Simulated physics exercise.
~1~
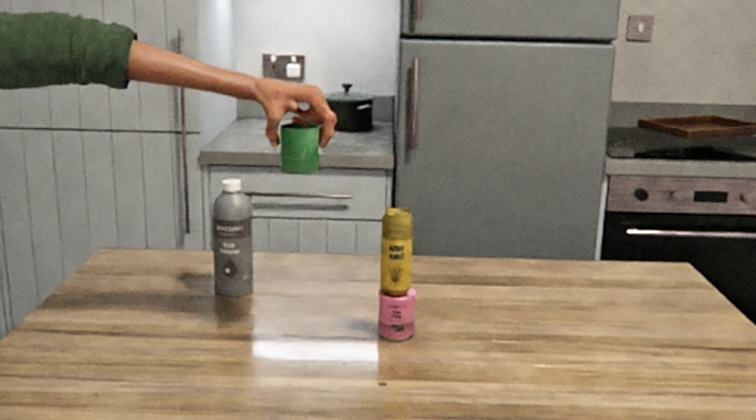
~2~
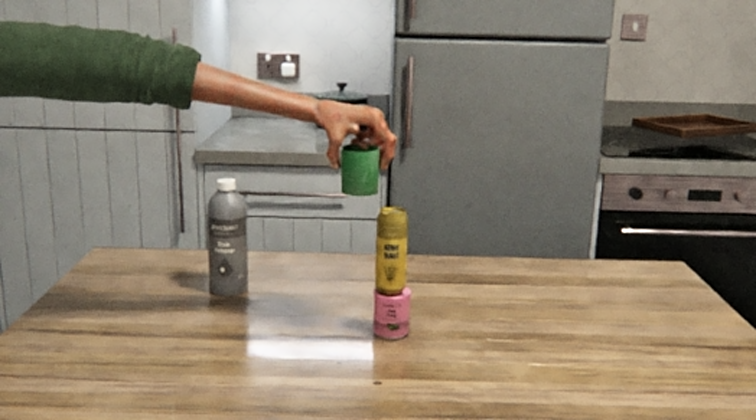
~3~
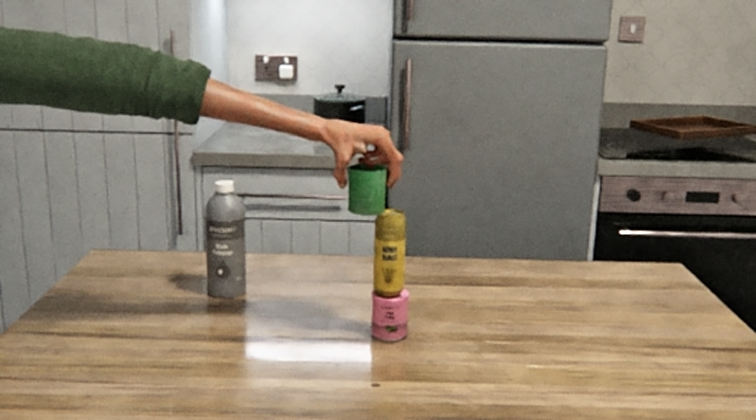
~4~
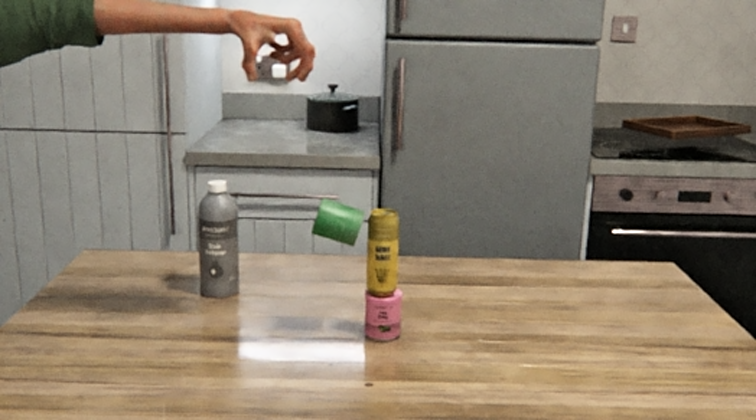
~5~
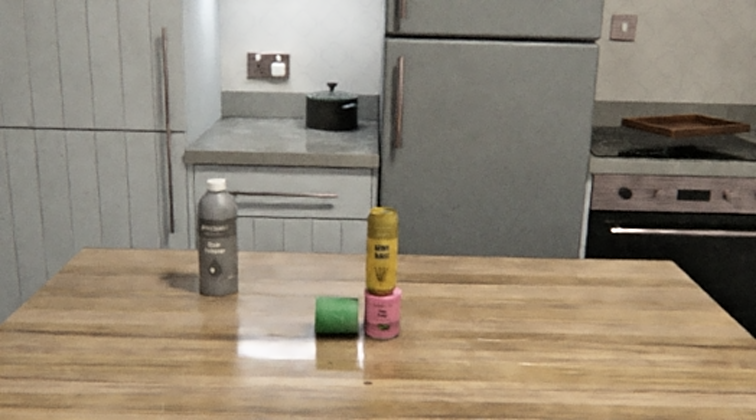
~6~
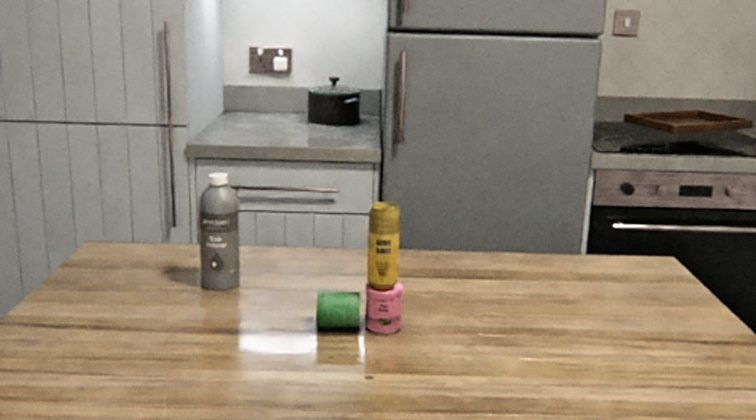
In a kitchen with grey cupboards, a slightly swaying camera looks across a wooden table from the front. A grey bottle with a white cap stands on the left, and a yellow can rests on a pink tin nearer the middle. A hand in a green sleeve reaches in from the left, carrying a green cup rightward and lowering it toward the top of the can. The fingers let go and the hand draws back as the cup tips off to the left. It drops to the table and ends lying beside the pink tin, while the can, tin and bottle stay standing.
